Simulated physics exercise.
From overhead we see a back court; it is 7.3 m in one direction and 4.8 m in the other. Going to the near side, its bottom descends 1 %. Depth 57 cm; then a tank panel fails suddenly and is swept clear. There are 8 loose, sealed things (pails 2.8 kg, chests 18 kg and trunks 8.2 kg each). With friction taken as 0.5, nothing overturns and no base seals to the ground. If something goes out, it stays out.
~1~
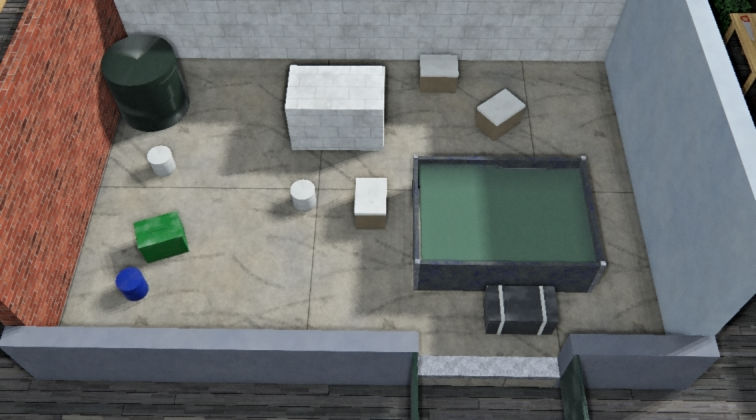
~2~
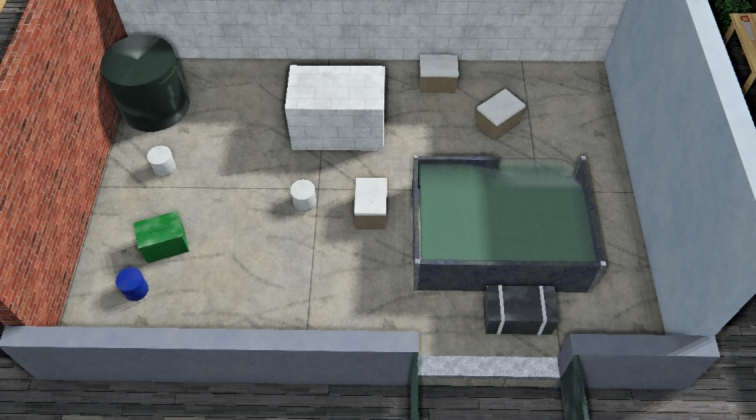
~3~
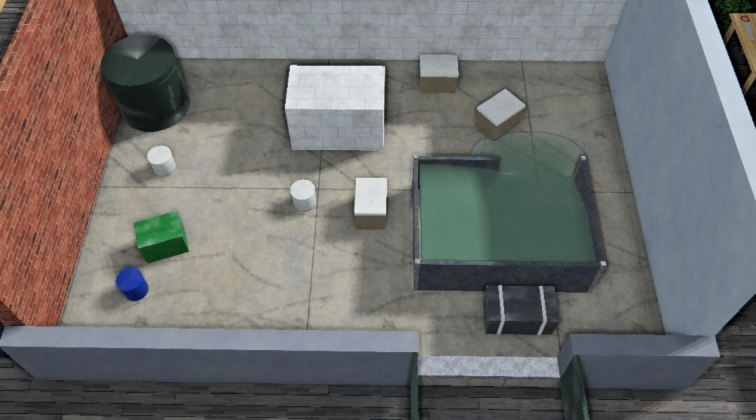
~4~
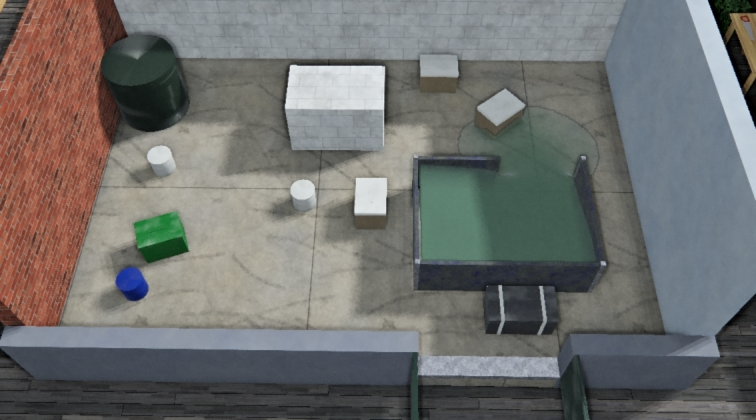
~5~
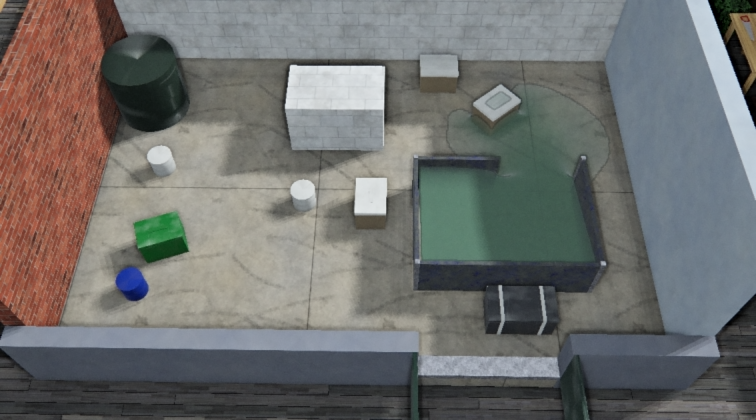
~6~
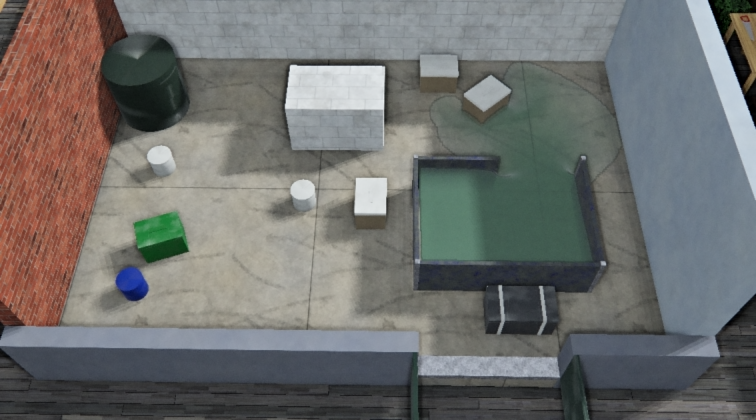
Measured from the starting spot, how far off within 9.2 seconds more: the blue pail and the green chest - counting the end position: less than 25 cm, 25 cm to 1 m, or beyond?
Blue pail: Almost still; green chest: Almost still.
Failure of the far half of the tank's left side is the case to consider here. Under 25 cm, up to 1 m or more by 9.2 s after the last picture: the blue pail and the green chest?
Blue pail: Washed well away; green chest: Washed well away.
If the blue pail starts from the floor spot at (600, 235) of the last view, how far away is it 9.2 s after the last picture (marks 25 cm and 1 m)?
As it turns out, it is swept away.
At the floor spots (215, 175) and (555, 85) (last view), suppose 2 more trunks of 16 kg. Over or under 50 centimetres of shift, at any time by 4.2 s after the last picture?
Taking them in order, they end up smaller and greater.
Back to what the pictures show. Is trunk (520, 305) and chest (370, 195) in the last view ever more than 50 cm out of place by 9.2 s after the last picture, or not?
Beyond the limit, then within the limit.
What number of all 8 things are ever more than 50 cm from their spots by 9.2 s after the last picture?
Counting them up, I find 5.
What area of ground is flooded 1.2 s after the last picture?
Somewhere around 10.5 m2, roughly.
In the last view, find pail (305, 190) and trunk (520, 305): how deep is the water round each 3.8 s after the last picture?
I'd put it at 0 cm and 0 cm respectively.
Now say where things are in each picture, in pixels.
The blue pail at (129, 279), on the bottom; the green chest at (158, 229) rests on the ground; 3.1 m2 under water; 0 of 8 have shifted, in the first frame.
The blue pail at (129, 279), on the bottom; the green chest at (158, 229), on the bottom; 3.7 m2 under water; 0 of 8 have shifted, in the second frame.
The blue pail at (129, 279), on the bottom; the green chest at (158, 229), on the bottom; water covers 4.4 m2; 0 of 8 have shifted, in the third frame.
The blue pail at (129, 279), on the bottom; the green chest at (158, 229) rests on the ground; water covers 5.2 m2; 0 of 8 have shifted, in the fourth frame.
The blue pail at (129, 279), on the bottom; the green chest at (158, 229), on the bottom; water covers 6.2 m2; 1 of 8 have shifted, in the fifth frame.
The blue pail at (129, 279) rests on the ground; the green chest at (158, 229) rests on the ground; water covers 7.3 m2; 1 of 8 have shifted, in the sixth frame.
Then, 1.2 s after the last picture the blue pail is near (129, 279), 0.0 m from its start, aground; the green chest is near (158, 229), 0.0 m from its start, aground; 0 of 8 are out; 1 afloat.
Then, 3.8 s after the last picture the blue pail is near (129, 279), 0.0 m from its start, aground; the green chest is near (158, 229), 0.0 m from its start, aground; 0 of 8 are out; 0 afloat.
Then, 6.2 s after the last picture the blue pail is near (129, 279), 0.0 m from its start, aground; the green chest is near (158, 229), 0.0 m from its start, aground; 0 of 8 are out; 0 afloat.
Then, 9.2 s after the last picture the blue pail is near (129, 279), 0.0 m from its start, aground; the green chest is near (158, 229), 0.0 m from its start, aground; 0 of 8 are out; 3 afloat.
